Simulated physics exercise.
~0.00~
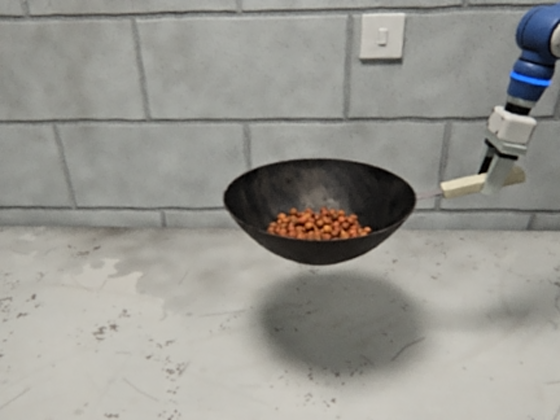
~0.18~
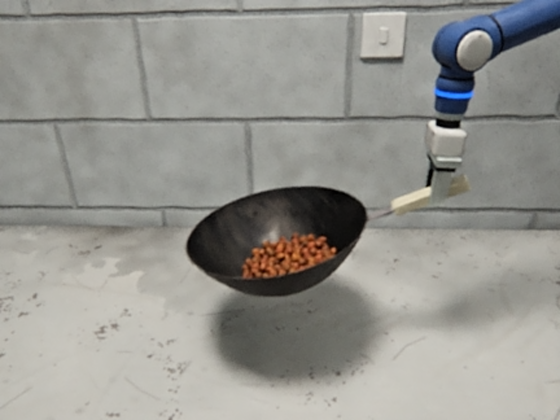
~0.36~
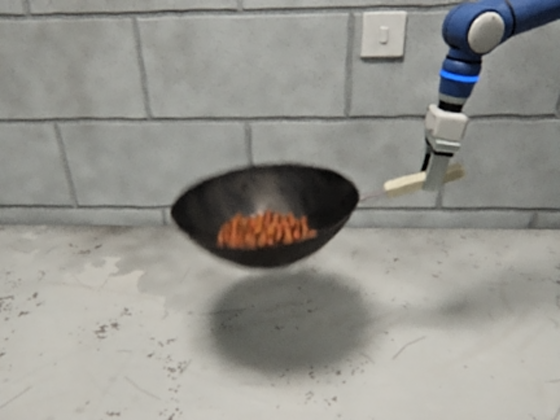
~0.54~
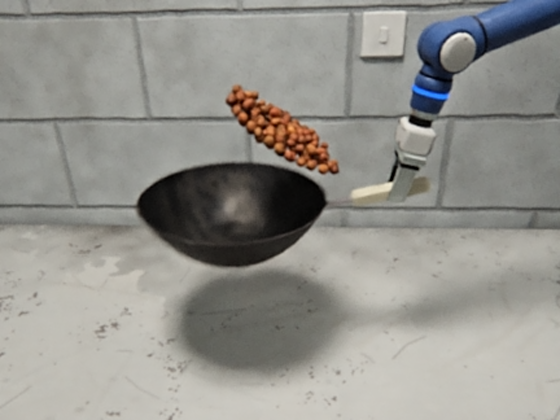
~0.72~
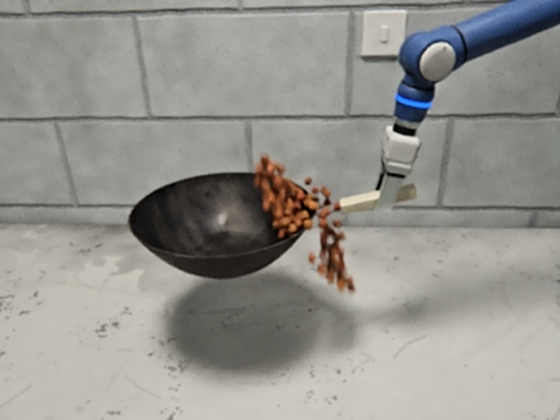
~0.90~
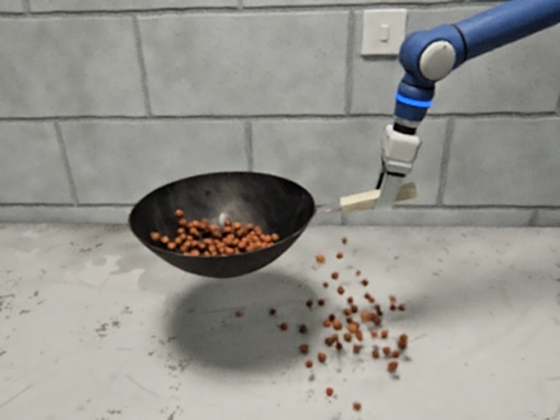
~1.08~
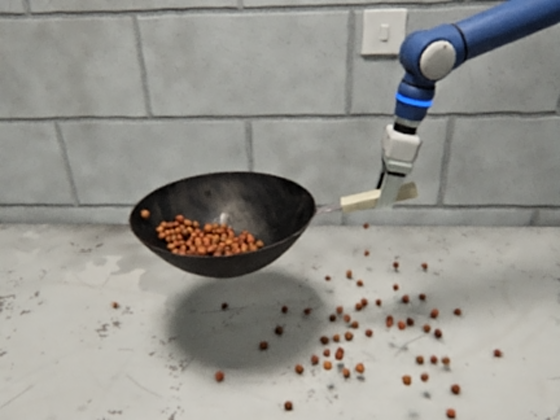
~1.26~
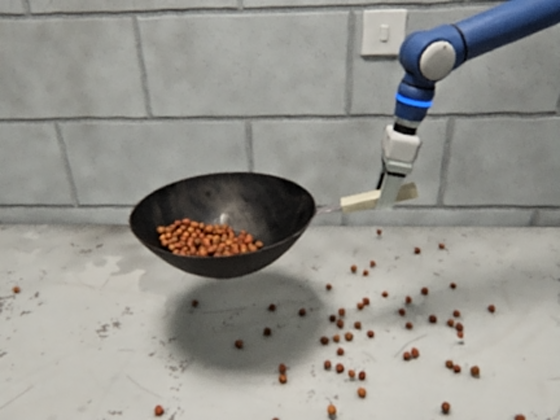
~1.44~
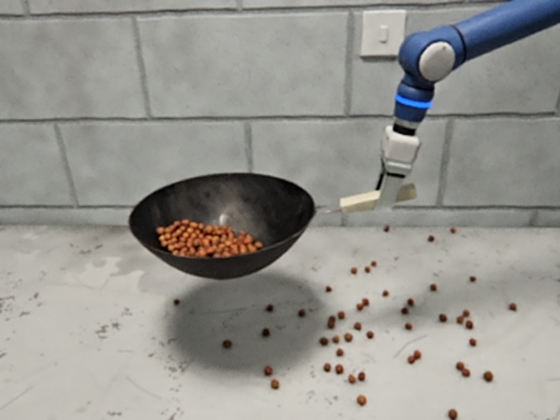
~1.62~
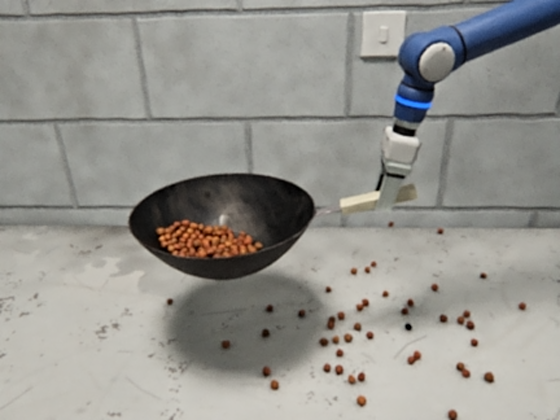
A black wok holding a heap of reddish-brown hazelnuts hangs above a pale, worn grey surface, gripped by its light handle at the right by a blue and white robot arm, seen from slightly above before a grey block wall with a switch. The arm swings the wok down to the left, tilting it, then jerks it upward and further left. The nuts fly up in a slanting clump and drop towards the handle side. Many land back in the wok, while others spill over the right rim, bounce and scatter. Finally the wok hangs still, a smaller heap inside and stray nuts strewn below.
